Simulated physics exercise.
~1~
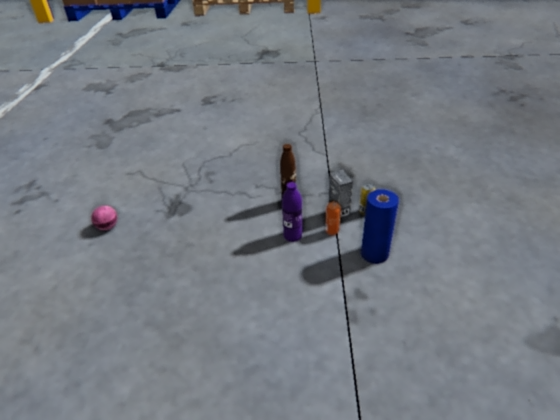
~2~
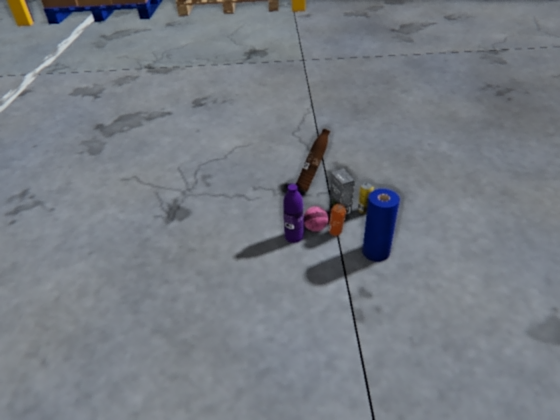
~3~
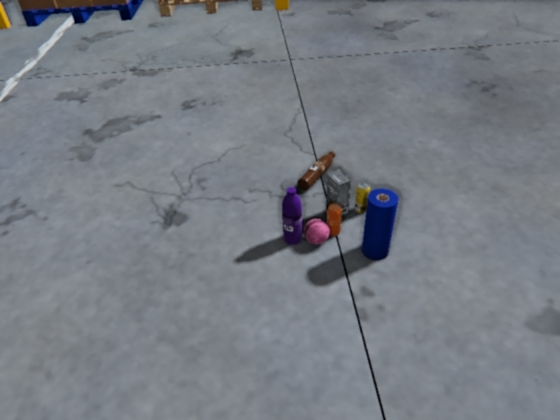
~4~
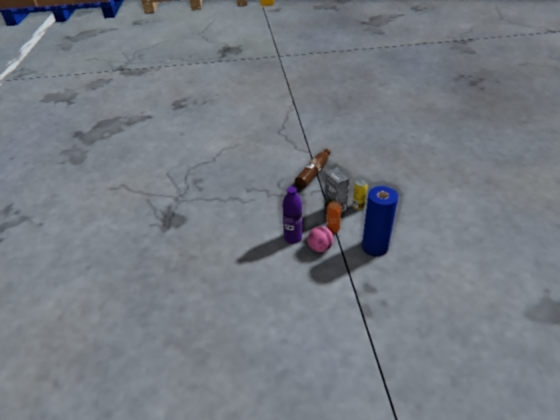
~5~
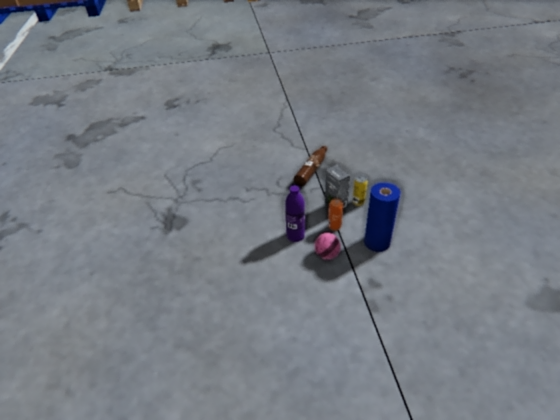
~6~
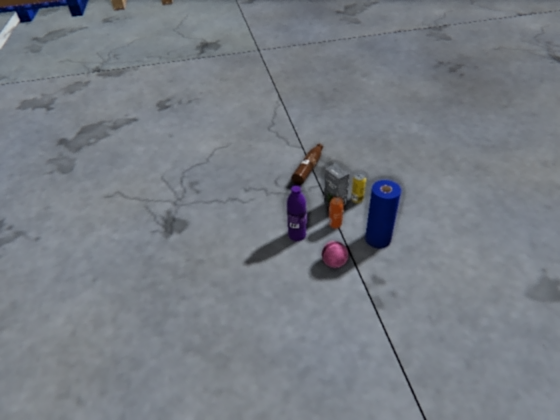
A pink ball sits at the left on a level grey concrete floor, seen from above by a camera that drifts slightly sideways. To its right stands a cluster of a brown bottle, a purple bottle, a grey carton, a small orange can, a yellow can and a tall blue roll. The ball rolls right into the group, and the brown bottle at the back leans over, then drops onto its side. The ball then rolls slowly toward the viewer and a little right, ending in front of the group, with the brown bottle lying down and the others still standing.
